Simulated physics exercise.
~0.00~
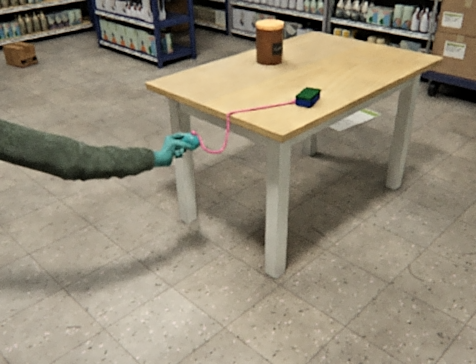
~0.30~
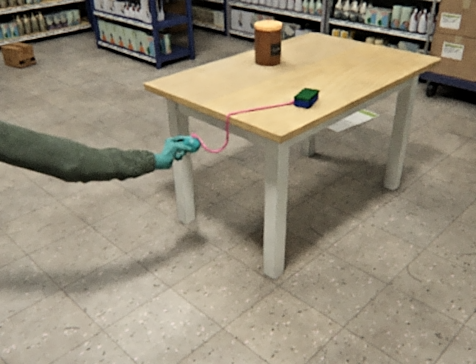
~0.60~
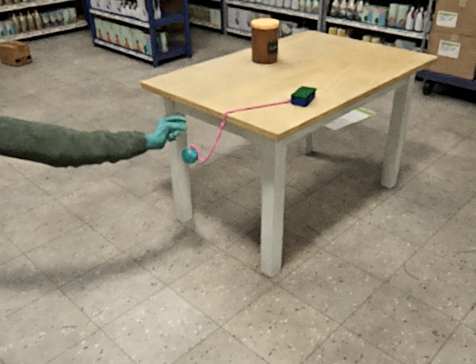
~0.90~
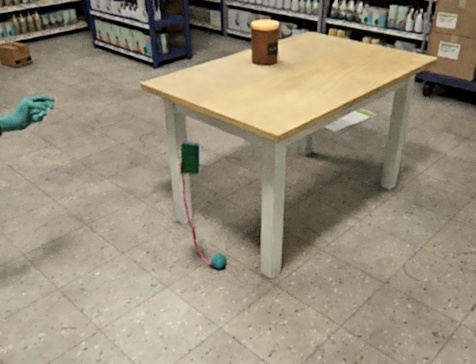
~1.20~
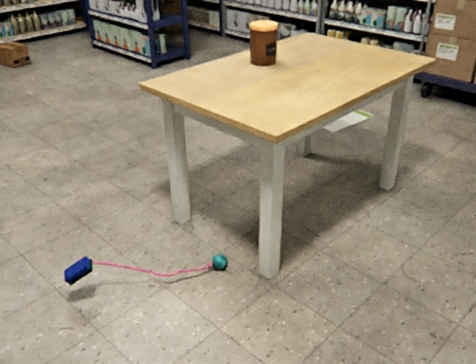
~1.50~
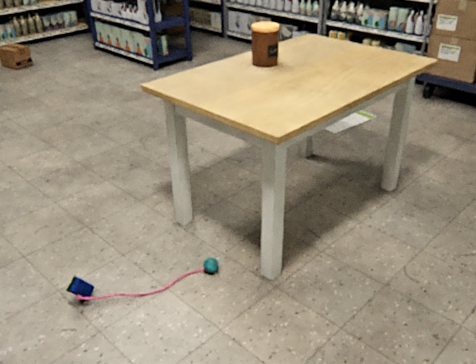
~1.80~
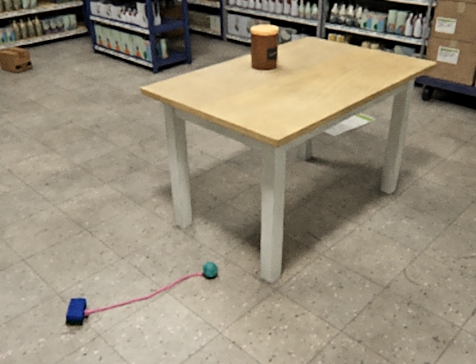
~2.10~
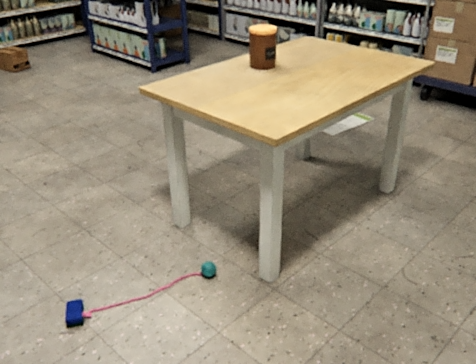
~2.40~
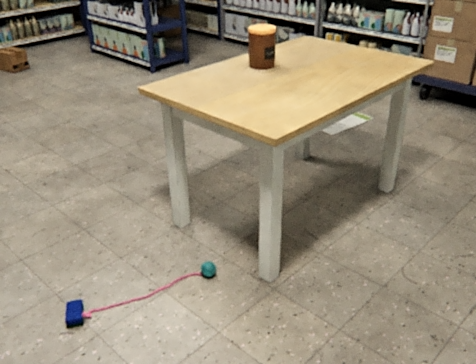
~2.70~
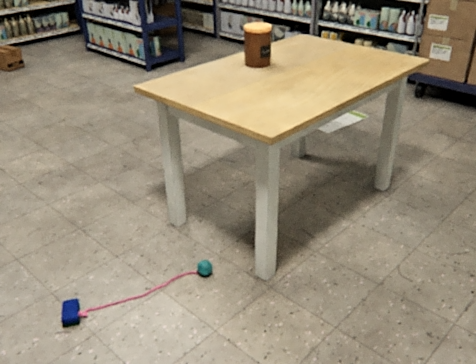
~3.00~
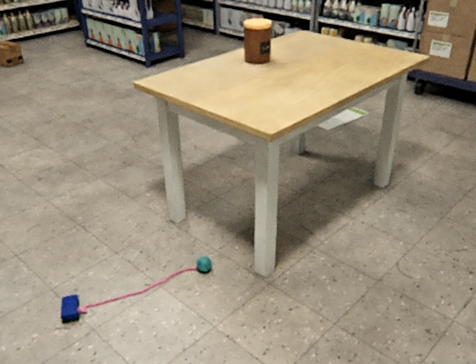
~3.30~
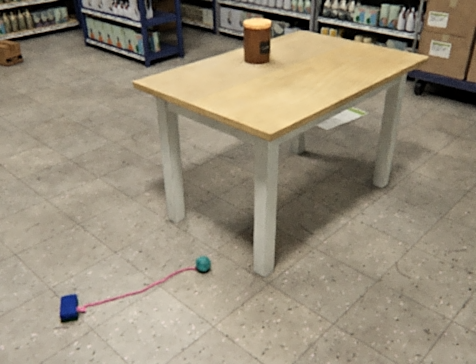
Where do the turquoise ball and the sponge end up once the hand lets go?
The turquoise ball lands on the floor, and the sponge follows it down off the table and comes to rest on the floor too.
